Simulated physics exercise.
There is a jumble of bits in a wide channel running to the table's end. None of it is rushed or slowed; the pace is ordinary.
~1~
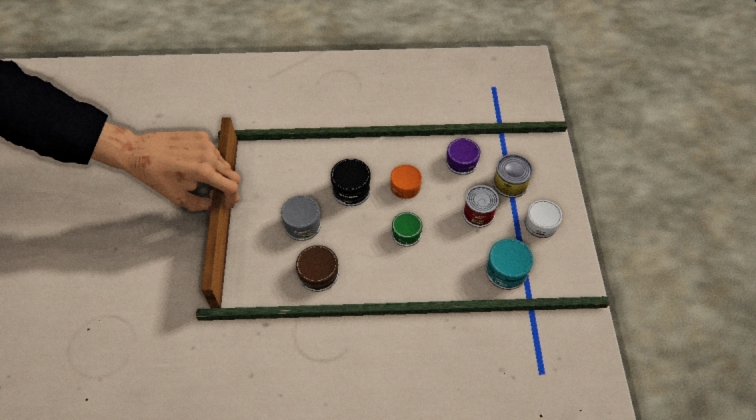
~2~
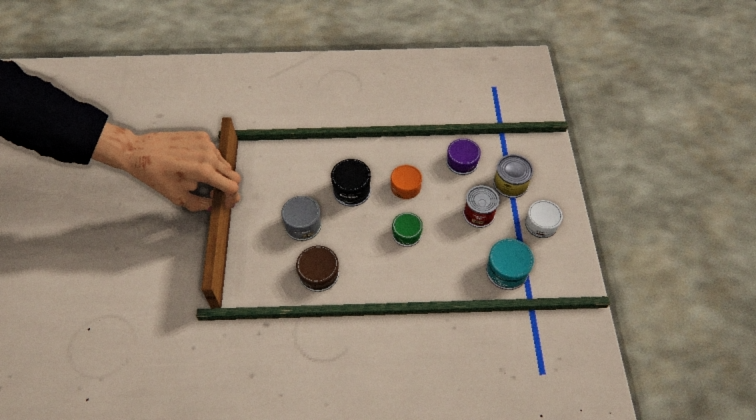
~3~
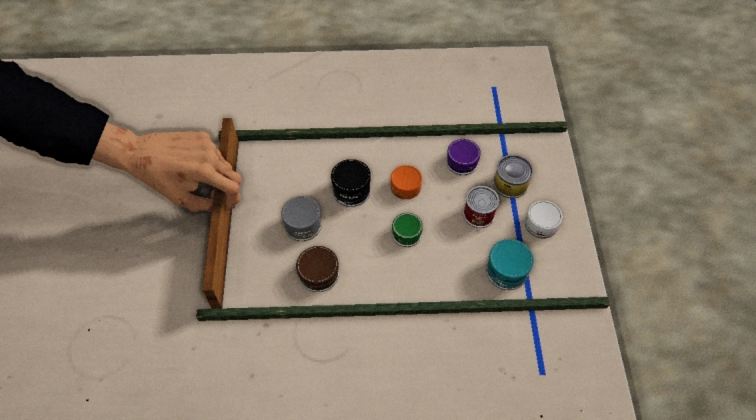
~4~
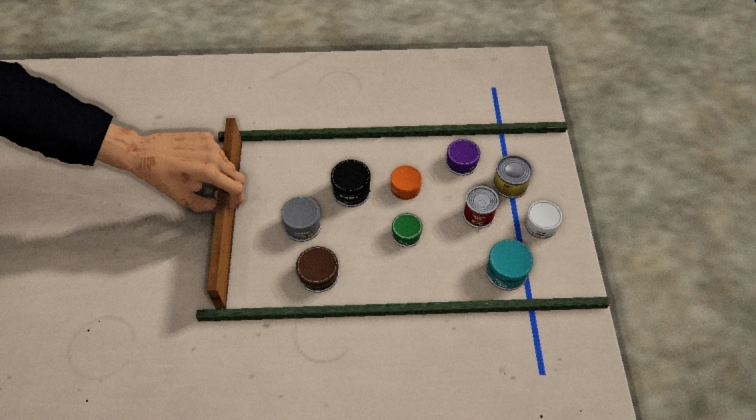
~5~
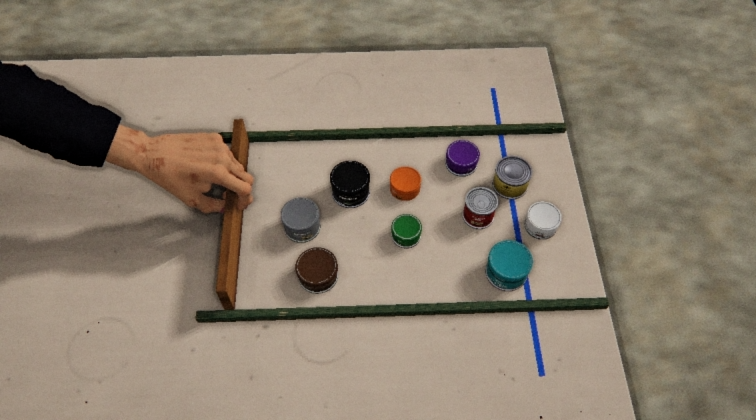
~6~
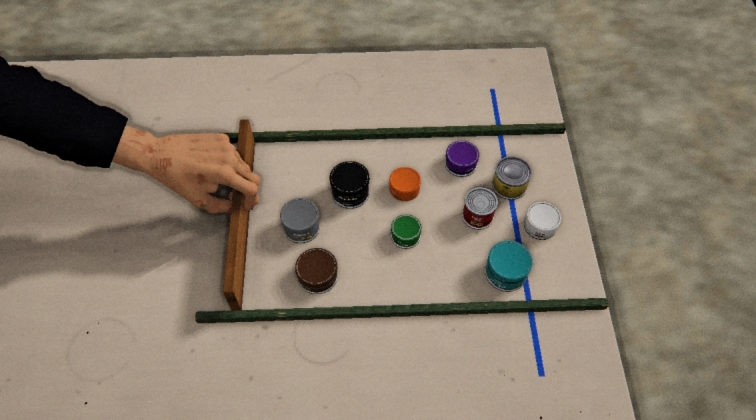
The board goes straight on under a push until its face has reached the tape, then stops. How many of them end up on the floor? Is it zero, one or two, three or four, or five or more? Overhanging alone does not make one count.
A couple at most slip off, not zero.
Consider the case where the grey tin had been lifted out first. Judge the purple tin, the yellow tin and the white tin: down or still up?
Purple tin still up, yellow tin down, white tin still up.
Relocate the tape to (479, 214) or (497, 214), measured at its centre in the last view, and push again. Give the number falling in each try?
The counts: 0 and 0.
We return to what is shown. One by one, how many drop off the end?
Tally: 1.
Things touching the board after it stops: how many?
Contact count: 4.
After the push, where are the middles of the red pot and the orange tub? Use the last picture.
About (563, 197), and the other about (561, 175).
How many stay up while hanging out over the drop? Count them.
The total would be 2.
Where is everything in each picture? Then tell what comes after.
White tin (543, 219); yellow tin (513, 176); turquoise pot (509, 265); board (221, 208); tape (515, 211), in the first frame.
Yellow tin (513, 176); grey tin (302, 218), in the second frame.
Turquoise pot (509, 265); orange tub (406, 182), in the third frame.
White tin (543, 220); red pot (481, 207), in the fourth frame.
Yellow tin (512, 178); purple tin (462, 158), in the fifth frame.
White tin (542, 221); yellow tin (512, 178); turquoise pot (508, 266); board (240, 210); tape (514, 213), in the sixth frame.
Early on, none off yet; white tin at rest near (542, 221); yellow tin at rest near (512, 178); turquoise pot at rest near (508, 266).
A while later, none off yet; white tin moving near (547, 222); yellow tin travelled about its own width near (550, 175); turquoise pot travelled about its own width near (539, 267).
Finally, the number that fall off is one or two; lost, yellow tin.
